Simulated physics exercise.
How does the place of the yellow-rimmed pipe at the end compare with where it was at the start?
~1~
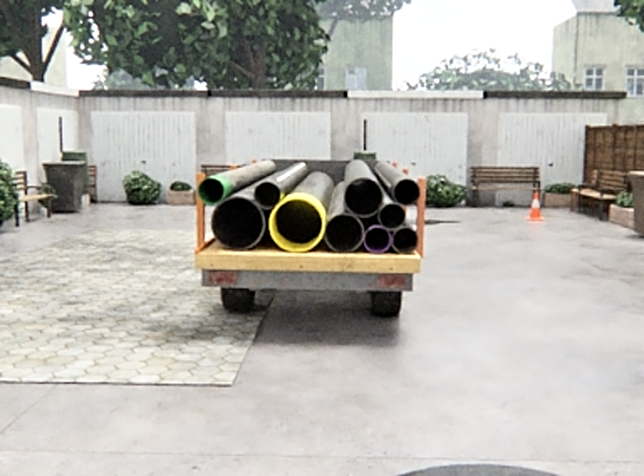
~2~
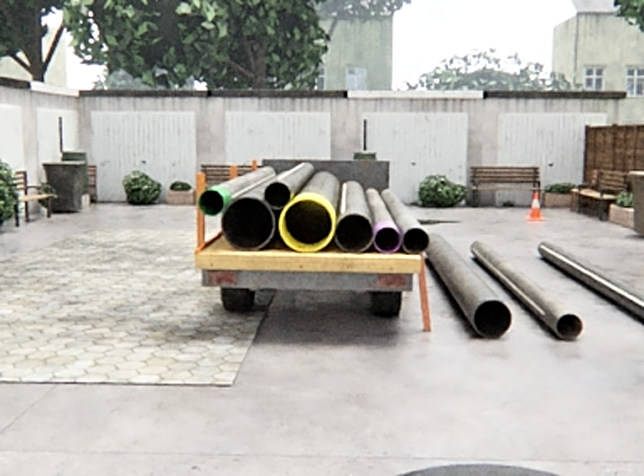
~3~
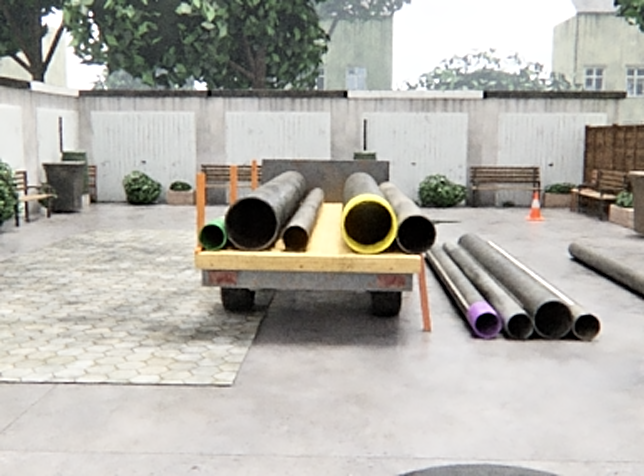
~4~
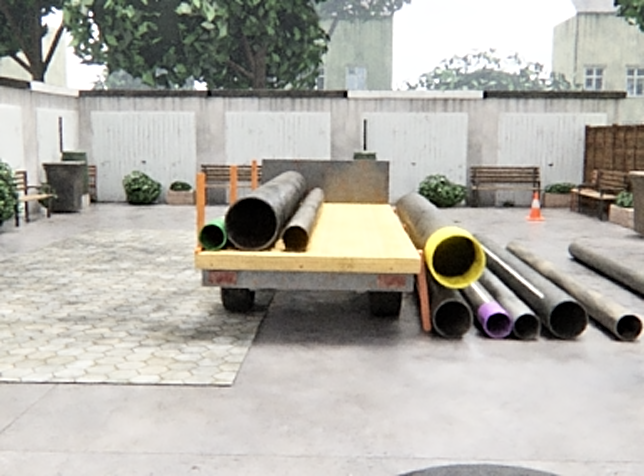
At the start it lies near the middle of the load on the trailer deck. By the end it has gone over the right edge and is dropping beside the trailer, just above the pipes on the ground.
Parked trailer shedding steel pipes off its right side, the yellow-rimmed one dropping last while three stay on the left.
